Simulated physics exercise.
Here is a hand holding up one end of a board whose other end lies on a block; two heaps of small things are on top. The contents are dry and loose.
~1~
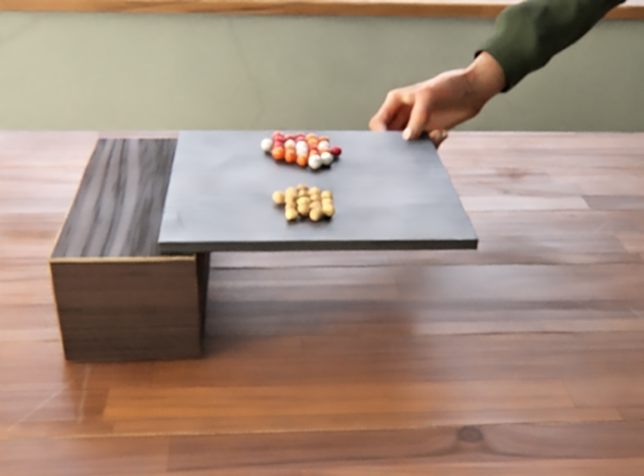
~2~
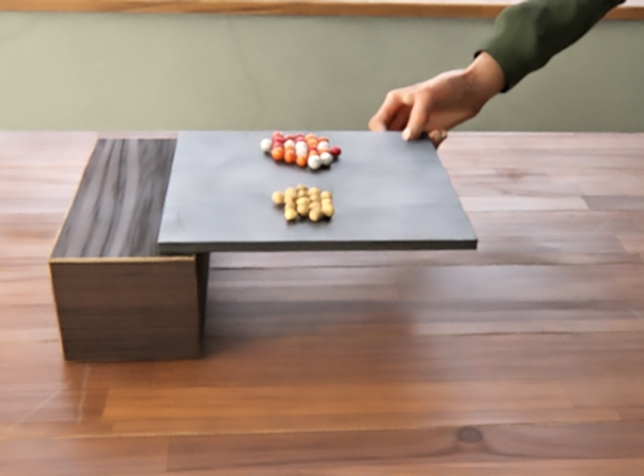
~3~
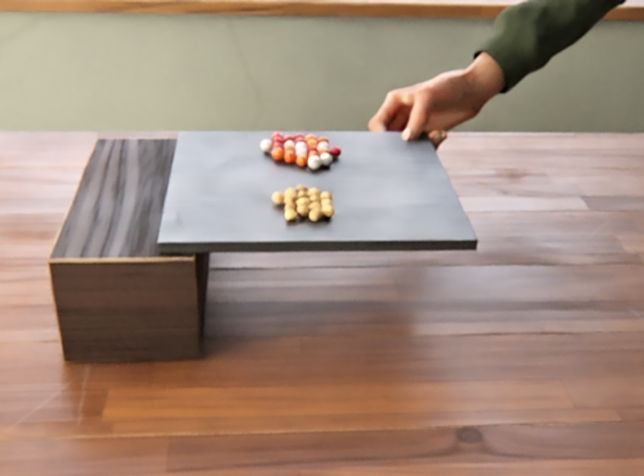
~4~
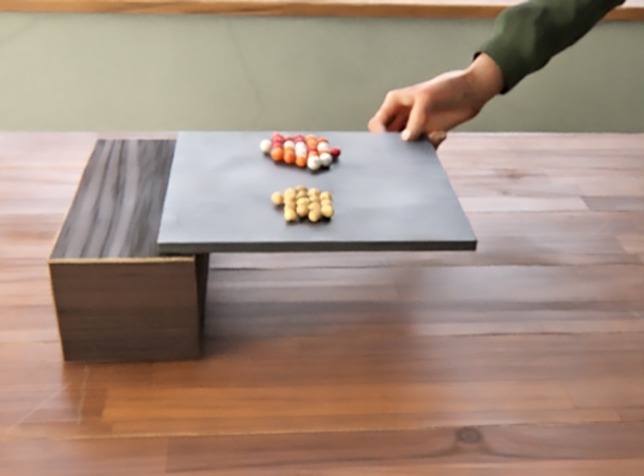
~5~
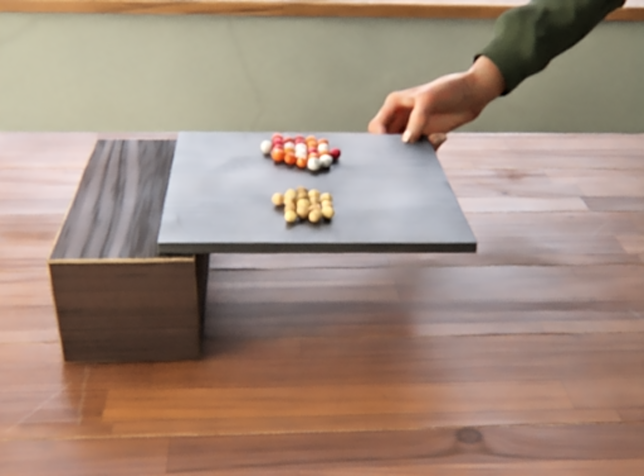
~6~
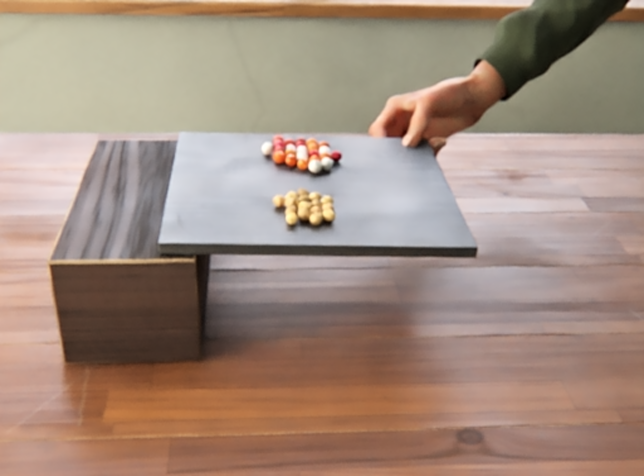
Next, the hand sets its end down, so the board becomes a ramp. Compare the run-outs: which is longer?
The far batch goes farther.
Then, 0.47 s on from there, board sloping at 12°; near batch the whole lot still on the board; far batch the whole lot still on the board.
Then, 0.96 s on from there, board sloping at 24°; near batch the whole lot still on the board; far batch mostly less than half a board's length out.
Then, 1.55 s on from there, board resting at 27°; near batch mostly less than half a board's length out; far batch mostly up to a board's length out.
In the end, board resting at 27°; near batch mostly less than half a board's length out; far batch mostly one to two board lengths out, near a quarter gone off the table; the far batch has gone farther.
